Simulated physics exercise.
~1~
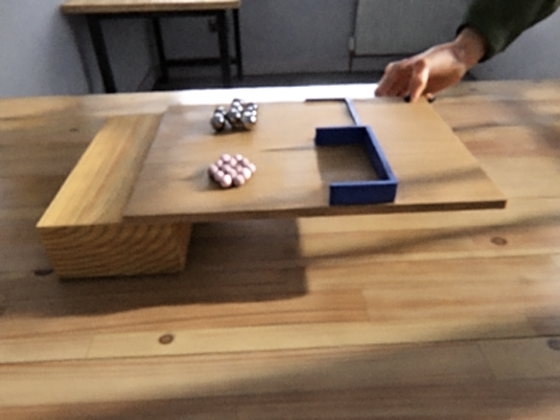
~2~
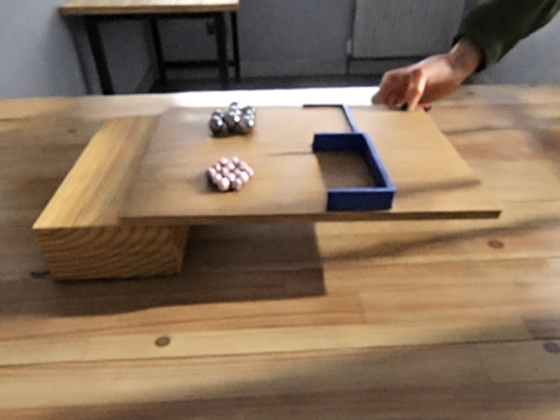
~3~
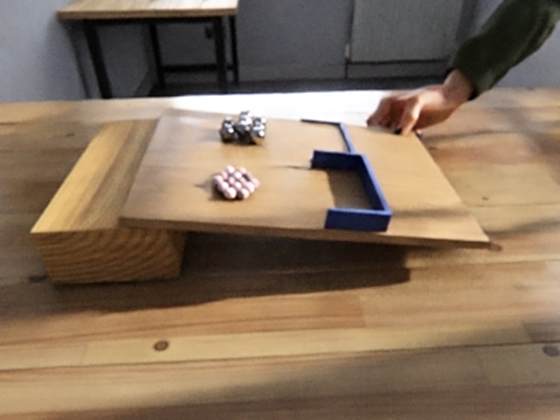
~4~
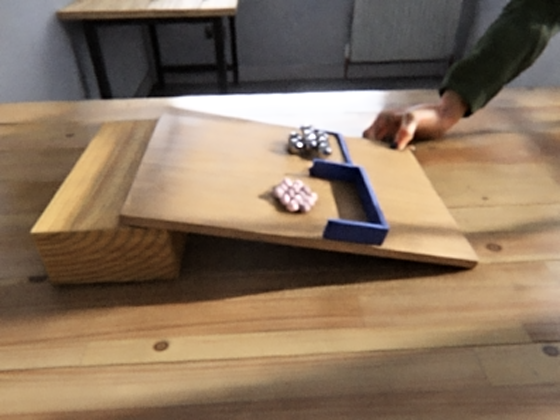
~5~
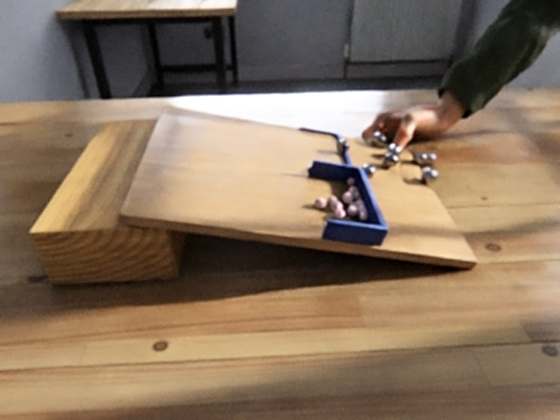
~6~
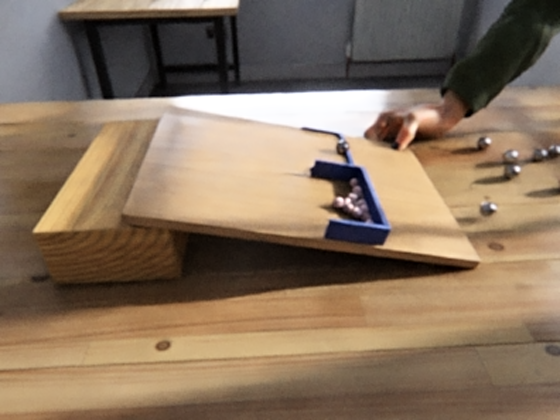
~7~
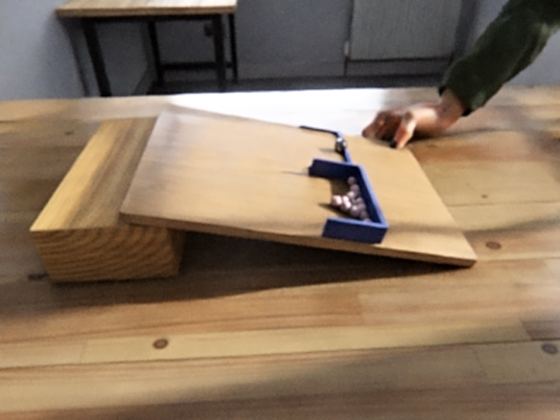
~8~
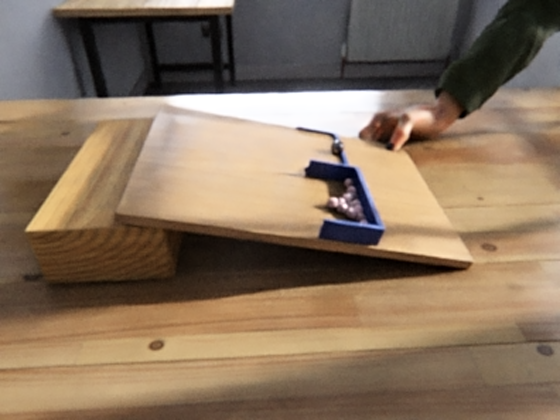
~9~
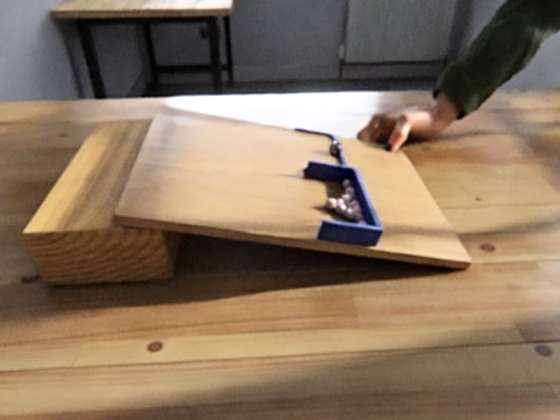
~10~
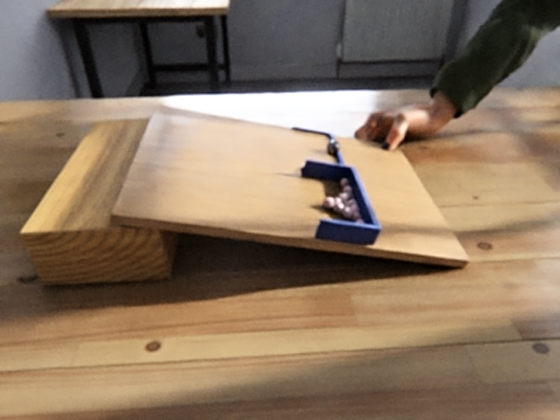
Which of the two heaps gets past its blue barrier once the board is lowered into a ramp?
The far heap of dark shiny balls gets past, with most of them rolling beyond their barrier and away over the table. The near heap of pinkish balls is stopped and stays gathered in its barrier.
